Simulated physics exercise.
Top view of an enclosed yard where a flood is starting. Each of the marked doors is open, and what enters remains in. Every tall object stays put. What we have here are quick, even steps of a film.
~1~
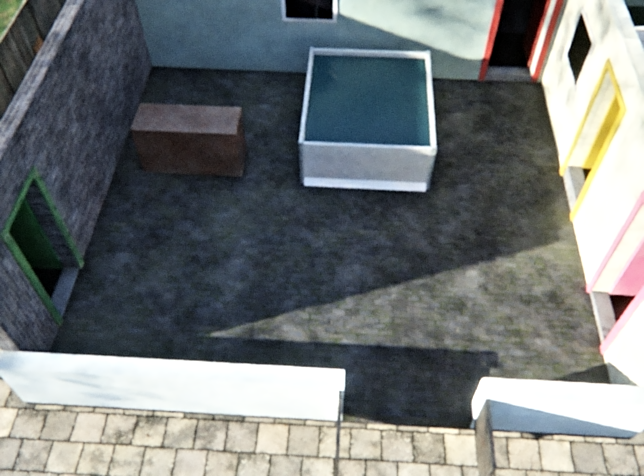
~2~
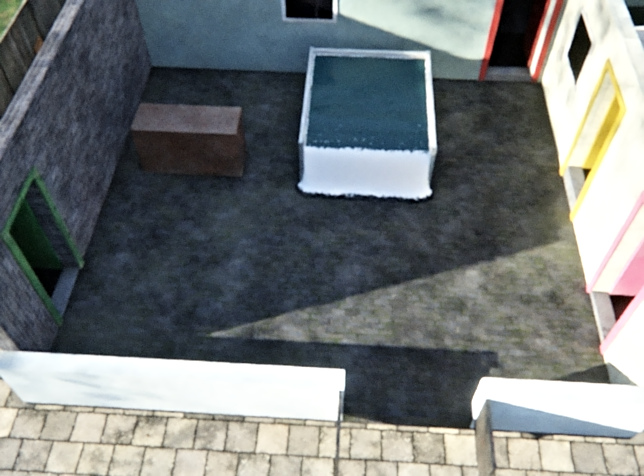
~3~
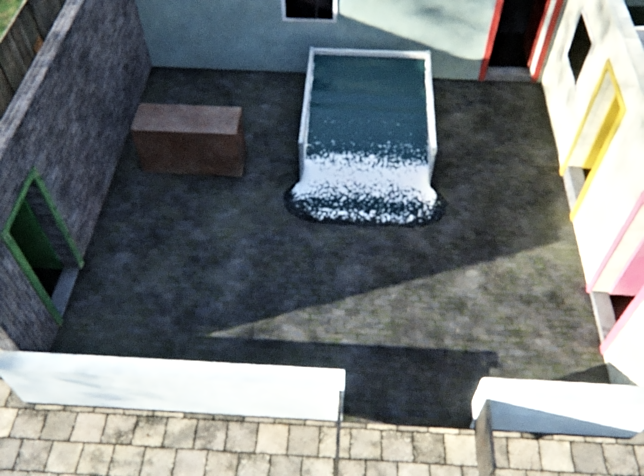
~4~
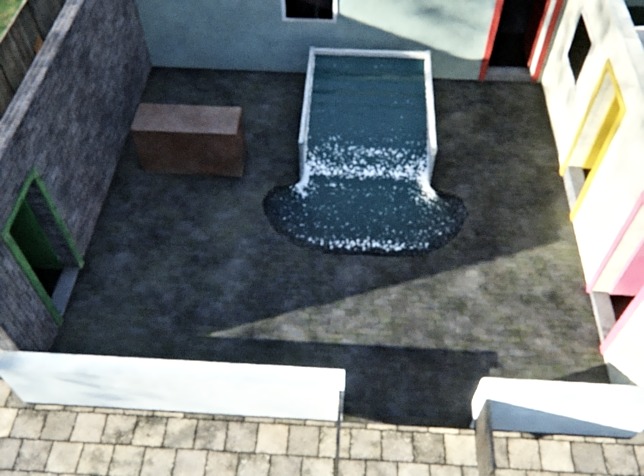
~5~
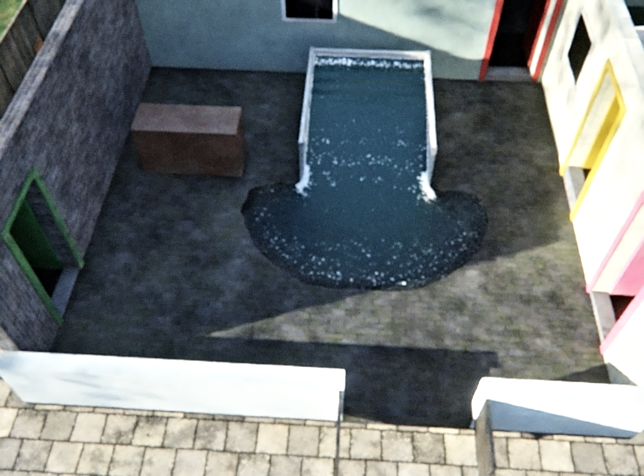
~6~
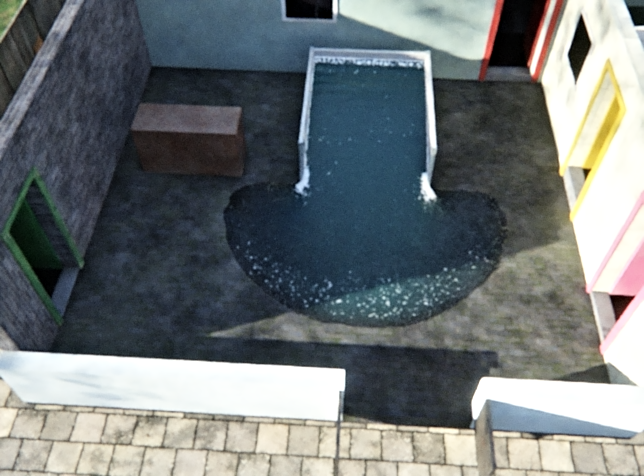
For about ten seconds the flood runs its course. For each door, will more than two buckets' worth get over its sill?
The red door gets two buckets or less inside; the pink door gets more than two buckets inside; the yellow door gets two buckets or less inside; the green door gets more than two buckets inside.
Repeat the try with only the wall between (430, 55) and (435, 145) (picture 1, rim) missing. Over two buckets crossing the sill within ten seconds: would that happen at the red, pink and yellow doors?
I'd say the red gets too much, the pink gets too much as well, and the yellow gets too much.
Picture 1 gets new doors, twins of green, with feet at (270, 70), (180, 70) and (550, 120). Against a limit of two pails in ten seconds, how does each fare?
First stays short of it, second crosses the line, third stays short of it.
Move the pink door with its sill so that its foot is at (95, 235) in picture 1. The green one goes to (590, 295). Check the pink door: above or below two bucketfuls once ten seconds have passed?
My take is that the pink door remains below.
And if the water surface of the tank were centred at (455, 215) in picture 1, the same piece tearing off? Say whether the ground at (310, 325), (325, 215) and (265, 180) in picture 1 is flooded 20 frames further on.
First spot bare, second bare, third bare.
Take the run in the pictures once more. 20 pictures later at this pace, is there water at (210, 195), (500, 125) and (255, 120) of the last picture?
Result, in that order: Not wetted / not wetted / not wetted.
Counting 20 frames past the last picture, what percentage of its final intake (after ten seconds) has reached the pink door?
By then roughly 45 percent of the ten-second total is in.
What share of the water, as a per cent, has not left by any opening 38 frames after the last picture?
Near 64 in a hundred.
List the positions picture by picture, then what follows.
The first picture shows the tank at (368, 99) is whole and still.
In the second picture, the front is at (431, 192), out from the gap at (365, 169).
In the third picture, water pours out at (365, 173) and has run to (439, 211).
In the fourth picture, the front is at (455, 229), out from the gap at (365, 174).
In the fifth picture, water pours out at (365, 175) and has run to (439, 274).
In the sixth picture, the front is at (405, 320), out from the gap at (365, 175).
A moment on, water covers 40 % of the floor; the red door not reached, the pink door not reached, the yellow door not reached, the green door not reached.
Next, water covers 50 % of the floor; the red door not reached, the pink door wet at the sill, nothing in, the yellow door not reached, the green door not reached.
Then, water covers 50 % of the floor; the red door not reached, the pink door over two buckets in, the yellow door not reached, the green door under two buckets in.
Later, water covers 80 % of the floor; the red door not reached, the pink door over two buckets in, the yellow door wet at the sill, nothing in, the green door far over two buckets in.
In the end, water covers 95 % of the floor; the red door wet at the sill, nothing in, the pink door over two buckets in, the yellow door wet at the sill, nothing in, the green door far over two buckets in.
